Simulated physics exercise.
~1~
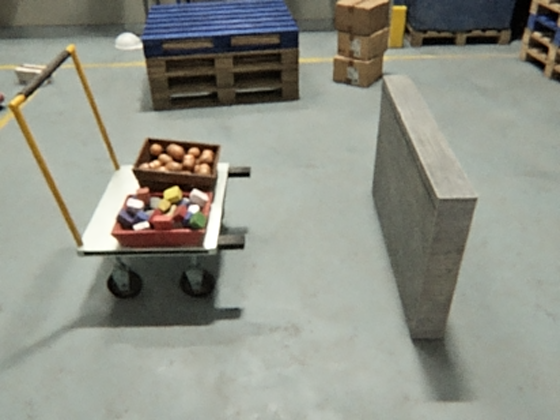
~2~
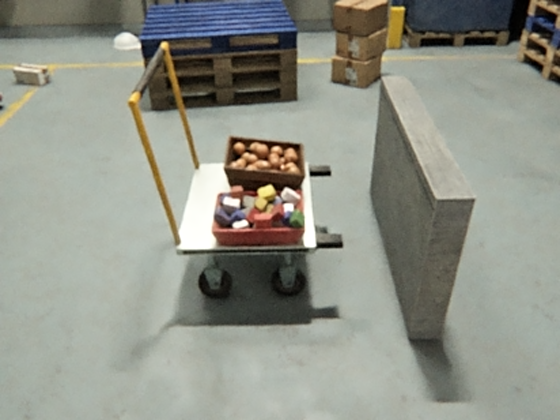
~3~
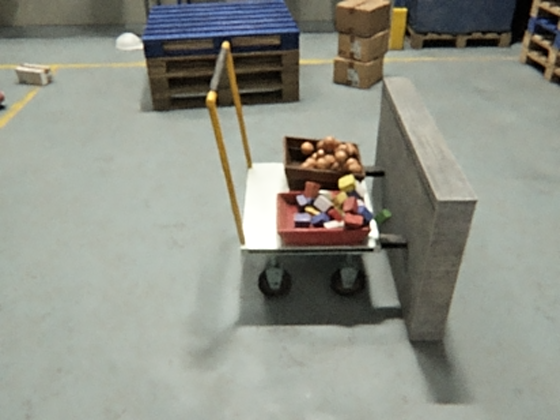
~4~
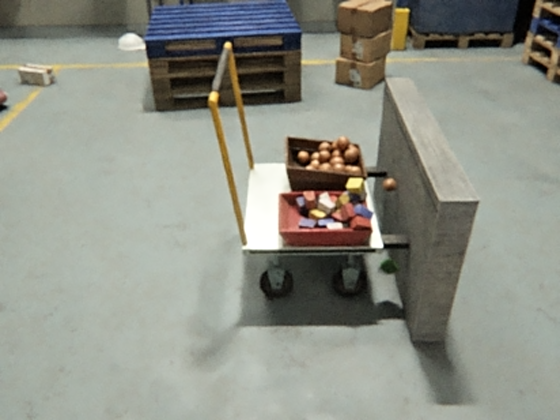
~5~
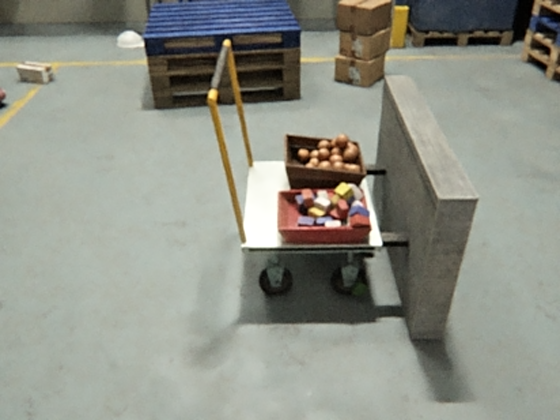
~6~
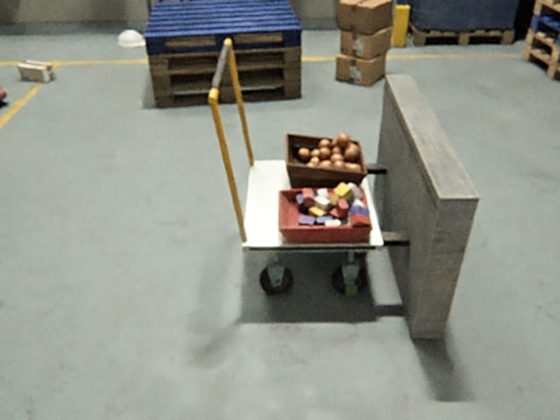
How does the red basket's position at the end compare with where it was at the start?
The red basket ends up further to the right, close to the grey wall, while at the start it was over on the left, well away from it.
